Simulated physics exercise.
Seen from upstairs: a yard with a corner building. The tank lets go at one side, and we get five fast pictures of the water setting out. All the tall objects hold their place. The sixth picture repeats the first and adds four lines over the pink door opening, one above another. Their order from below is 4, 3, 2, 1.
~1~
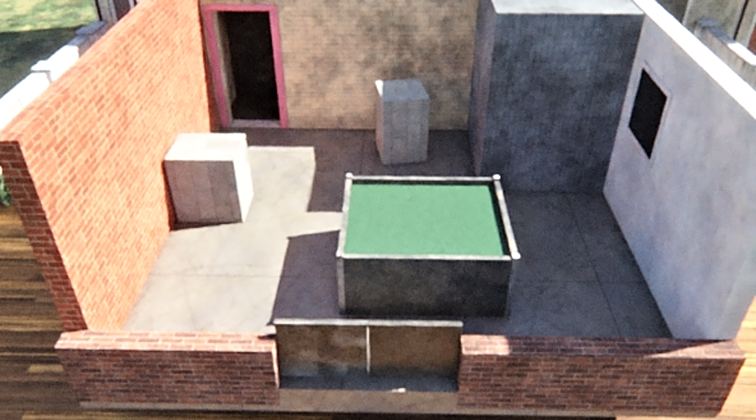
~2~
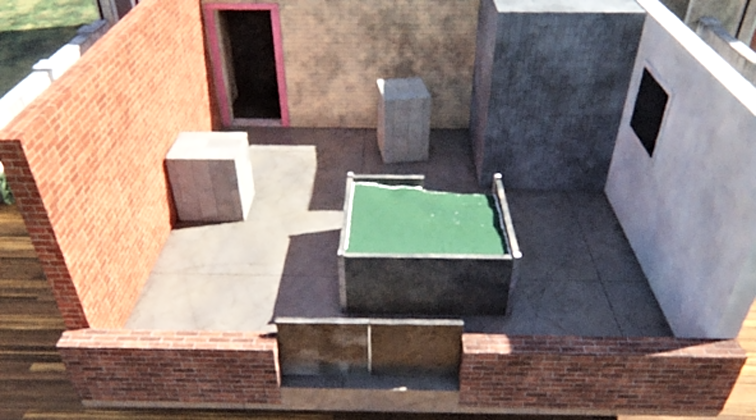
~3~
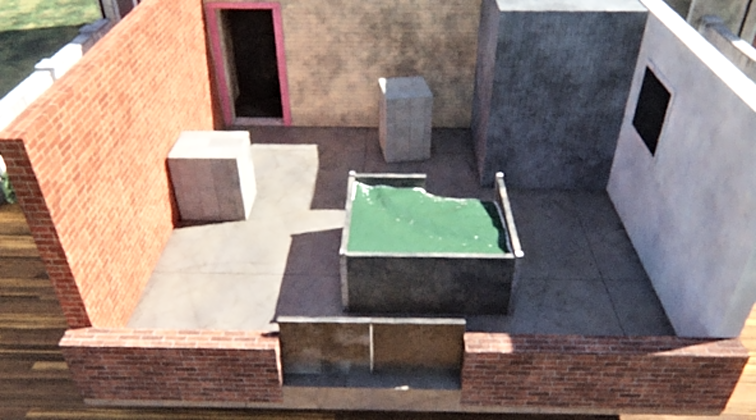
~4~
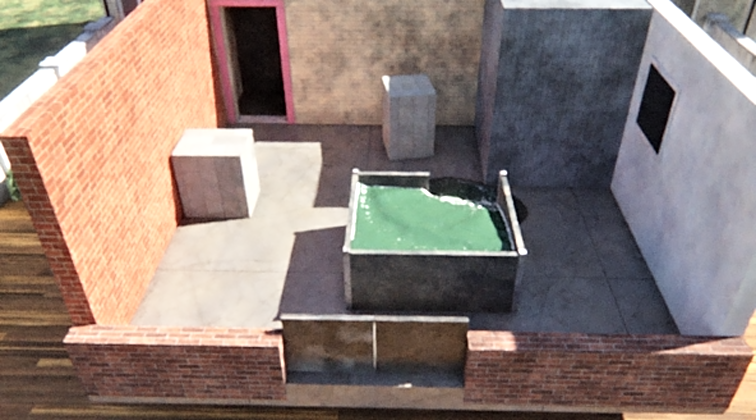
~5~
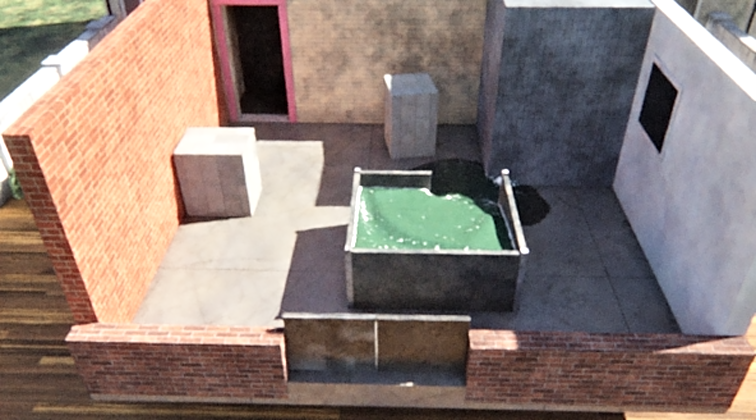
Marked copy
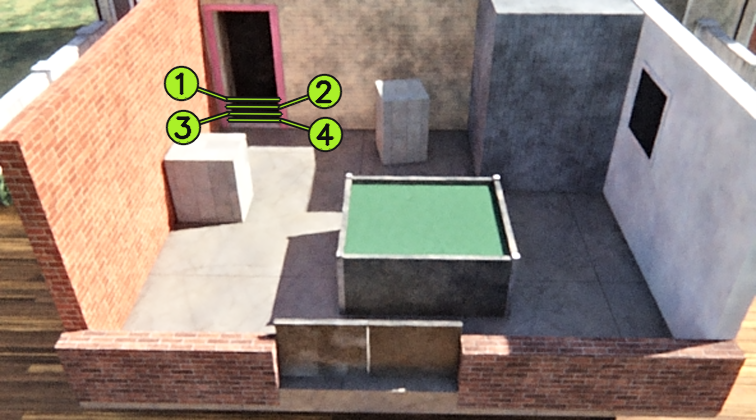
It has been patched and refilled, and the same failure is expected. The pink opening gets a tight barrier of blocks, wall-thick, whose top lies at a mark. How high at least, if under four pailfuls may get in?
Choose 4.
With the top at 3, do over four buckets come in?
No, not at all.
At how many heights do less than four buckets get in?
All four.
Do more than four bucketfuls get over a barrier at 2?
No, that is safe.
On the marked copy, 1 at (252, 99); 2 at (253, 106); 3 at (254, 113); 4 at (255, 120); from the bottom up 4, 3, 2, 1.
With 1, nothing gets over.
With 2, nothing gets over.
With 3, nothing gets over.
With 4, a splash gets over, under a bucket.
